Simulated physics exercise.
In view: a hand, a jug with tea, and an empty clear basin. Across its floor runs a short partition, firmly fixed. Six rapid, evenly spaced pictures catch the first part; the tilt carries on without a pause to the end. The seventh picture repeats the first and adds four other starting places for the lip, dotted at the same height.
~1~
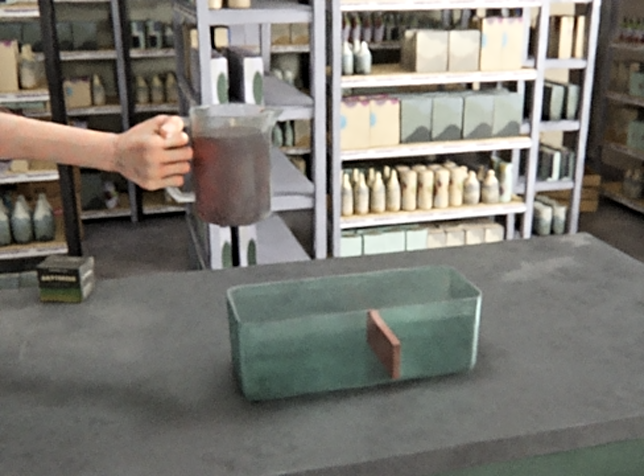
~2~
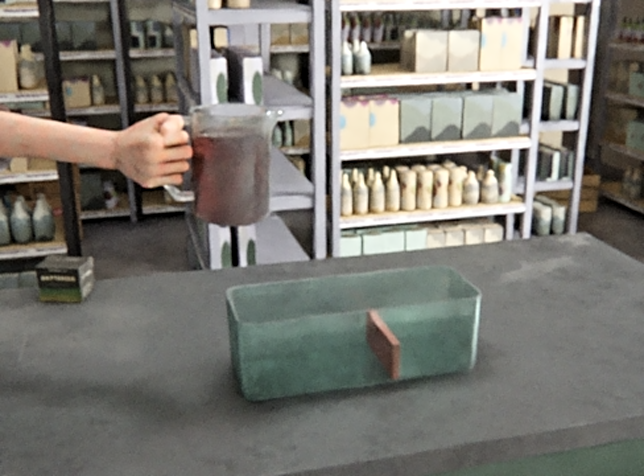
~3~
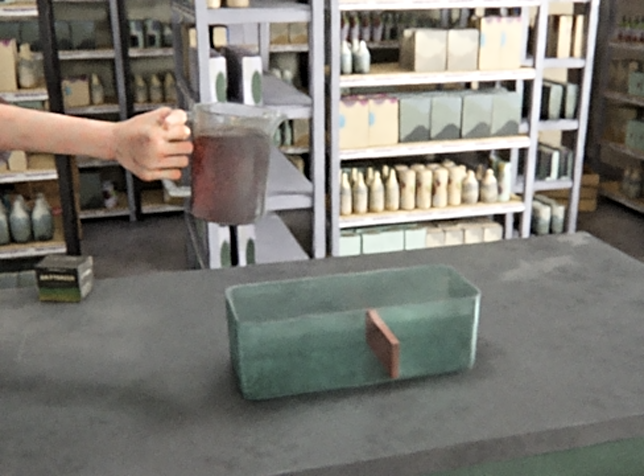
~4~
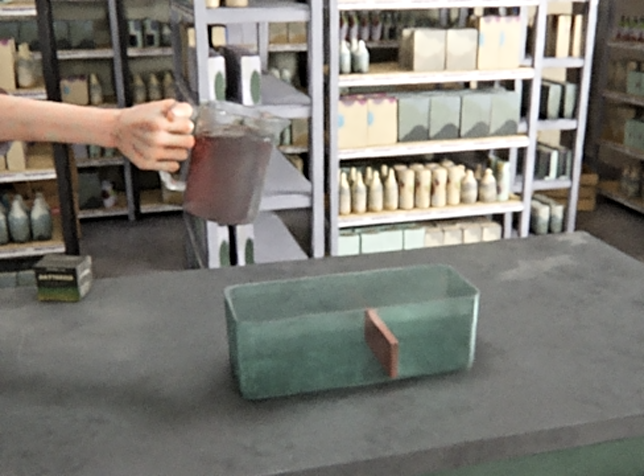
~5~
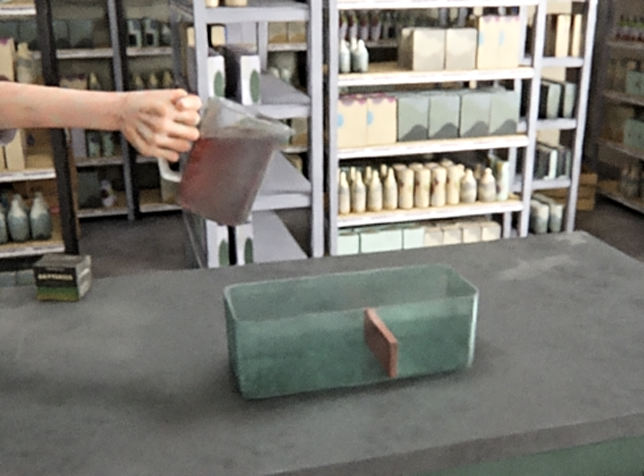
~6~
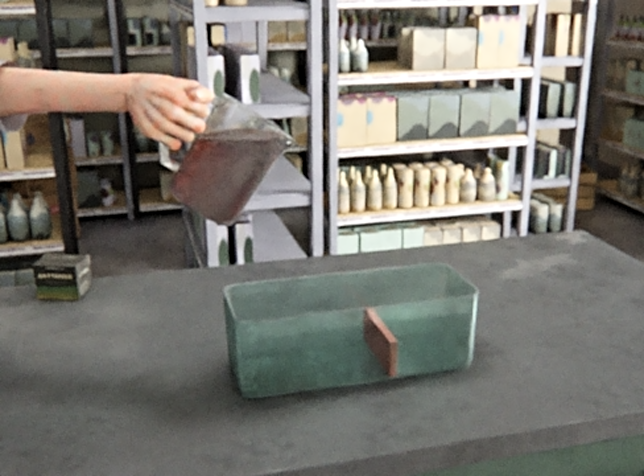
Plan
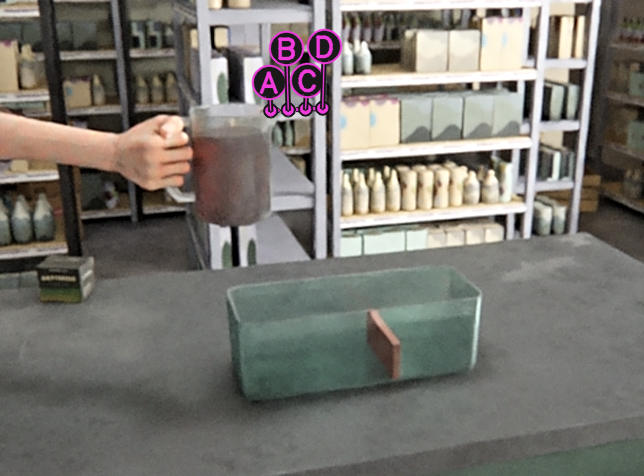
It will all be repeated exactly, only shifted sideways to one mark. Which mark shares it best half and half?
The answer is place D.
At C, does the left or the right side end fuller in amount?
The left side.
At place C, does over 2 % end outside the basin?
Yes.
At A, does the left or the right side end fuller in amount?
The left side.
On the marked copy, A at (270, 110); B at (288, 109); C at (305, 109); D at (322, 108).
Choosing A, about 92 % ends left of the wall and 5 % right of it; 3 % is lost outside.
Choosing B, about 94 % ends left of the wall and 2 % right of it; 4 % is lost outside.
Choosing C, about 80 % ends left of the wall and 9 % right of it; 10 % is lost outside.
Choosing D, about 51 % ends left of the wall and 46 % right of it.
